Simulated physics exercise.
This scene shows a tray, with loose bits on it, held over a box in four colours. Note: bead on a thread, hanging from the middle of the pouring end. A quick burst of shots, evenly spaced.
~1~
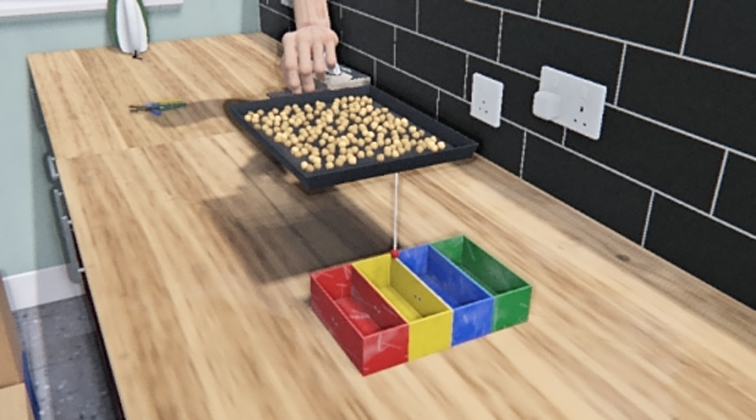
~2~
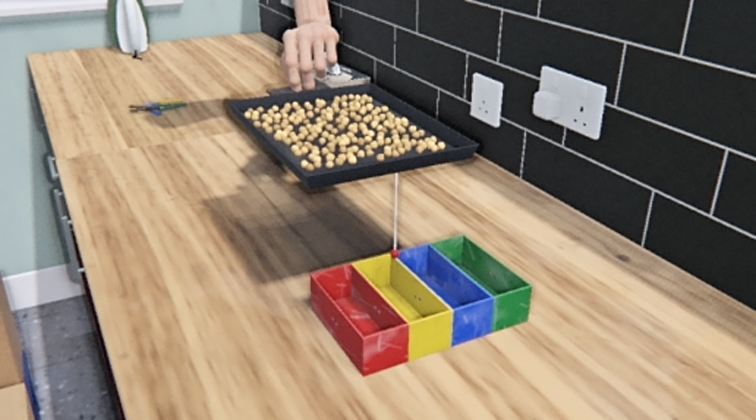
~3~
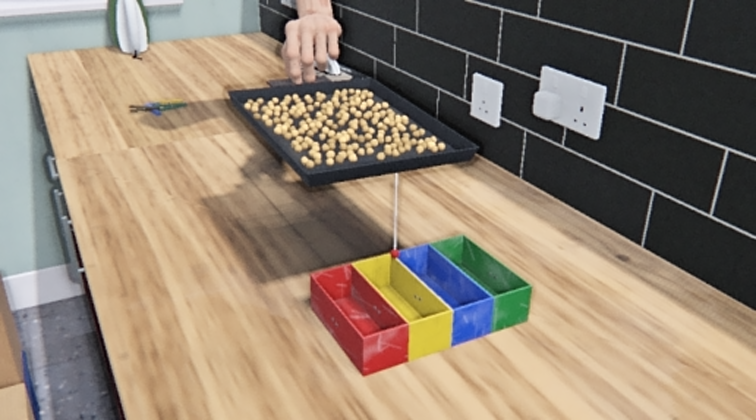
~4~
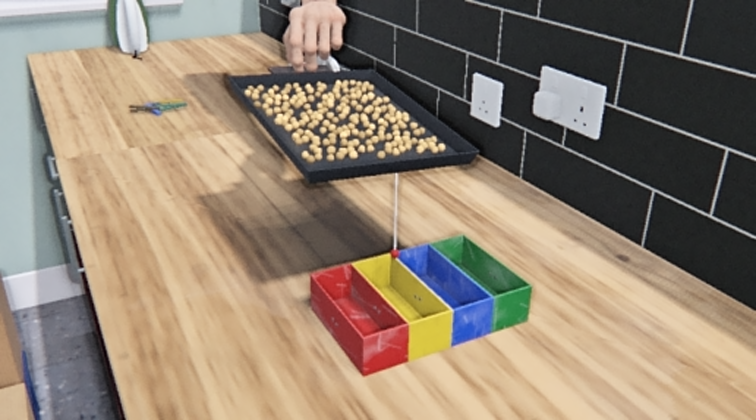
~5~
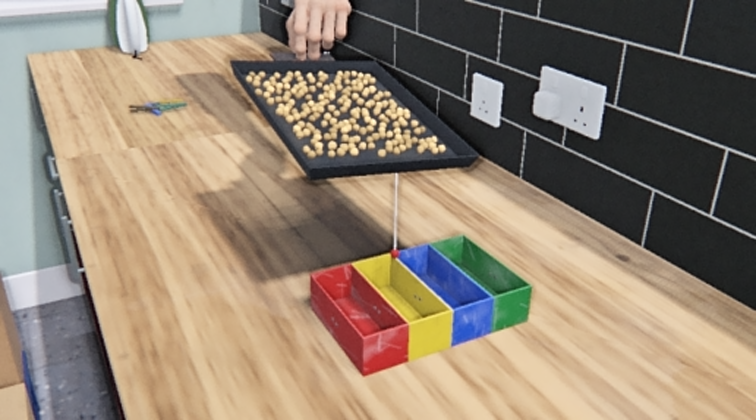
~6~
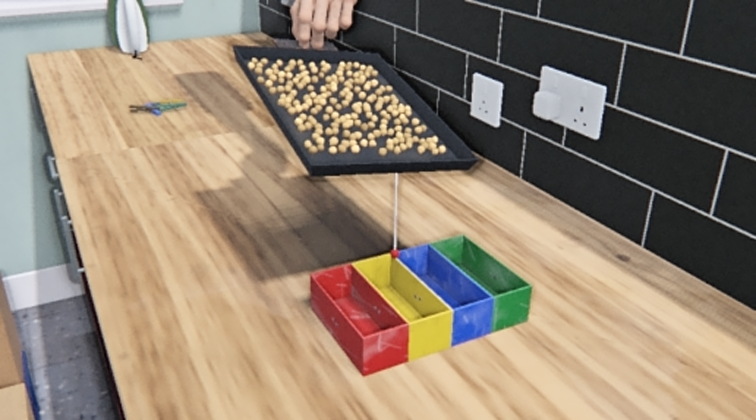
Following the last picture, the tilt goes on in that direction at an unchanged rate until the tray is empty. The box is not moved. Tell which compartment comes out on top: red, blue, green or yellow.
It is green that comes out on top.
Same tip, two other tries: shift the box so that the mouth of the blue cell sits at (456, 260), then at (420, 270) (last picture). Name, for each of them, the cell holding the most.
The blue one; green.
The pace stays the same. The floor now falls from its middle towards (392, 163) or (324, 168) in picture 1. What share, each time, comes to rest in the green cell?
You'd get 30 per cent the first time and 0 per cent the second time.
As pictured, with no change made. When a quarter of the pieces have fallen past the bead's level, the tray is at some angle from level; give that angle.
Somewhere near 95°.
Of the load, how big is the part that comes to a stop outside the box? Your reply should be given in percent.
Share outside: Near 20 %.
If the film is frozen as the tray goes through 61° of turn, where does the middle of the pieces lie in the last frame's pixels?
The load is centred around (435, 148).
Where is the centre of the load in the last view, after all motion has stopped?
Around (459, 280).
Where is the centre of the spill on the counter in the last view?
Roughly at pixel (455, 260).
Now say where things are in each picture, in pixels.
Corners of the pouring end at (309, 174) and (472, 143), level; middle of the load at (341, 129), dried chickpeas; bead on its thread at (395, 254); red cell at (386, 346); yellow cell at (430, 332); blue cell at (472, 319); green cell at (511, 306), in the first picture.
Corners of the pouring end at (310, 173) and (472, 144), level; middle of the load at (341, 127), in the second picture.
Corners of the pouring end at (310, 171) and (473, 146), tipped barely, lowest at the right corner; middle of the load at (341, 123), in the third picture.
Corners of the pouring end at (312, 168) and (473, 150), tipped a little, lowest at the right corner; middle of the load at (342, 116), in the fourth picture.
Corners of the pouring end at (313, 165) and (473, 153), tipped a little, lowest at the right corner; middle of the load at (343, 110), in the fifth picture.
Corners of the pouring end at (315, 162) and (473, 157), tipped clearly, lowest at the right corner; middle of the load at (345, 103); red cell at (386, 346); yellow cell at (430, 332); blue cell at (472, 319); green cell at (511, 306), in the sixth picture.
Soon, tray tipped steeply; nearly all on the tray; a stray few in the green cell; a stray few falling or outside the box.
A while on, tray tipped past a quarter turn; about two thirds on the tray; about a quarter in the green cell; a stray few in the blue cell; a small part falling or outside the box.
Towards the end, tray tipped past a quarter turn; about half in the green cell; about a quarter in the blue cell; a stray few in the red cell; a stray few in the yellow cell; about a quarter falling or outside the box.
Finally, tray tipped past a quarter turn; about half in the green cell; about a quarter in the blue cell; a stray few in the red cell; a stray few in the yellow cell; about a quarter outside the box.
